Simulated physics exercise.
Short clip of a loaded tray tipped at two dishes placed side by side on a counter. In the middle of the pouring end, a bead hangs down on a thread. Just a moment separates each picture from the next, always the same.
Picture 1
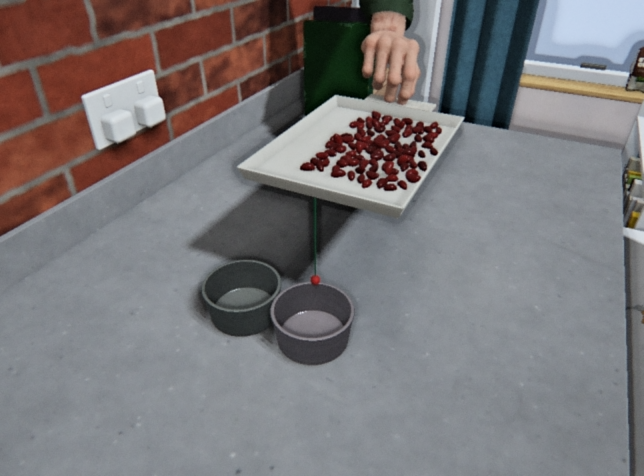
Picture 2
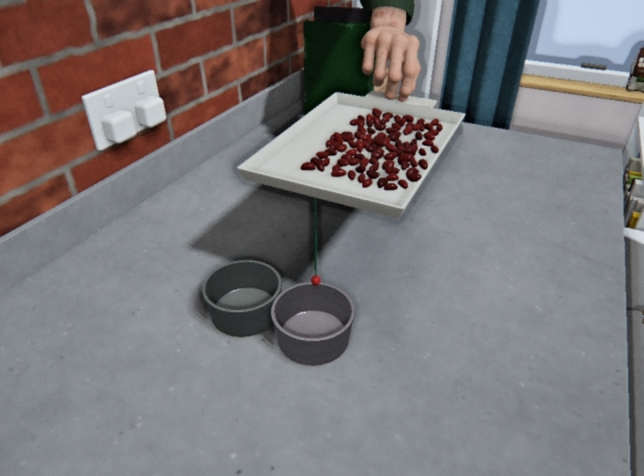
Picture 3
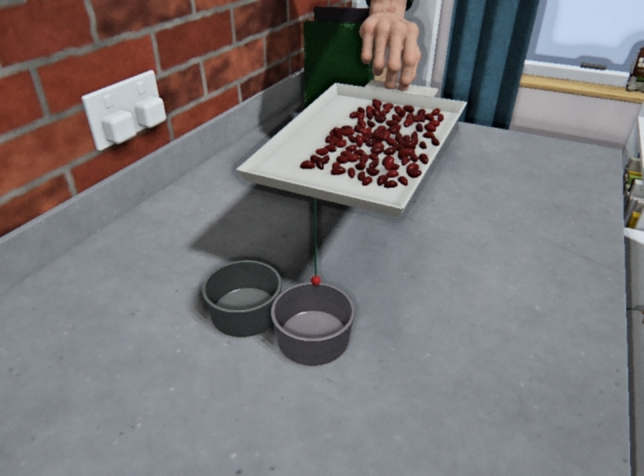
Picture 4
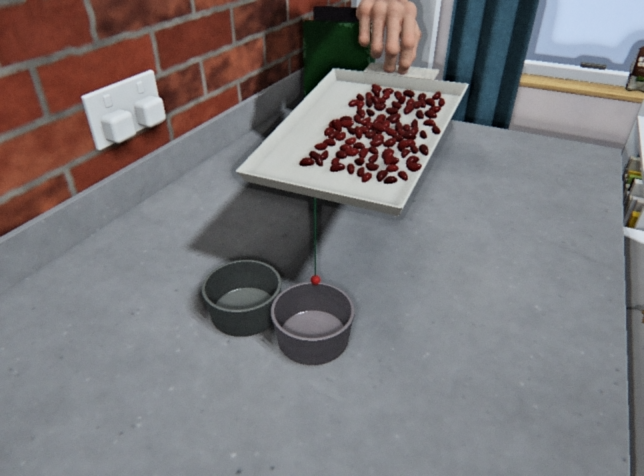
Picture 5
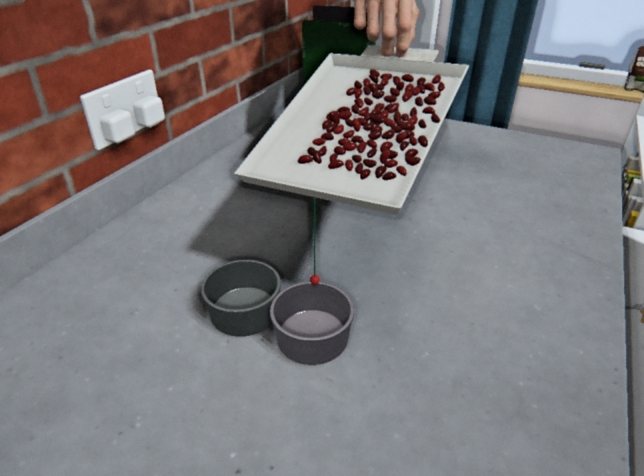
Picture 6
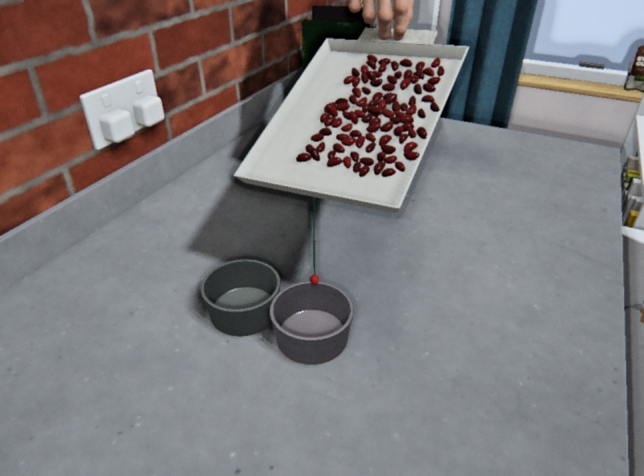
A hand raises the far end of a tray of red beans, tilting it steadily.
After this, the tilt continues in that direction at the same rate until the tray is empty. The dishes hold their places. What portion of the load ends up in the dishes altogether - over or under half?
Most likely the spill will be the lesser part.
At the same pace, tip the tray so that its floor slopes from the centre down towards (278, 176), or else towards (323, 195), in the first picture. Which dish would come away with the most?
Try one: The leftmost dish. Try two: The rightmost dish.
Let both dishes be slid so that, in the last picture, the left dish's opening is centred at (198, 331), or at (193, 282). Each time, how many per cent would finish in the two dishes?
The first try yields 10% and the second yields 60%.
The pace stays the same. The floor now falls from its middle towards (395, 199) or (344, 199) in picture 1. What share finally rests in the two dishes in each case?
10 % then 30 %, roughly.
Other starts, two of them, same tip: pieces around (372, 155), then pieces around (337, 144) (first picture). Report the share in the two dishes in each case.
First about 70, then 70 per cent.
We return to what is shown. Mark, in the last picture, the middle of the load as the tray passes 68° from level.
About (297, 181).
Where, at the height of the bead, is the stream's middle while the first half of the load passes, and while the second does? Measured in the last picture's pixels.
First half (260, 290); second half (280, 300).
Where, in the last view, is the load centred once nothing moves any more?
Near (270, 321), more or less.
Shortly afterwards, tray tipped steeply; the bulk on the tray; only a few in the left dish; near a quarter in the air.
Next, tray tipped past a quarter turn; only a few on the tray; near a quarter in the right dish; near a third in the left dish; near a quarter outside both; near a quarter in the air.
Some moments later, tray tipped past a quarter turn; near a third in the right dish; near half in the left dish; near a quarter outside both.
In the end, tray tipped past a quarter turn; near a third in the right dish; near half in the left dish; near a quarter outside both.
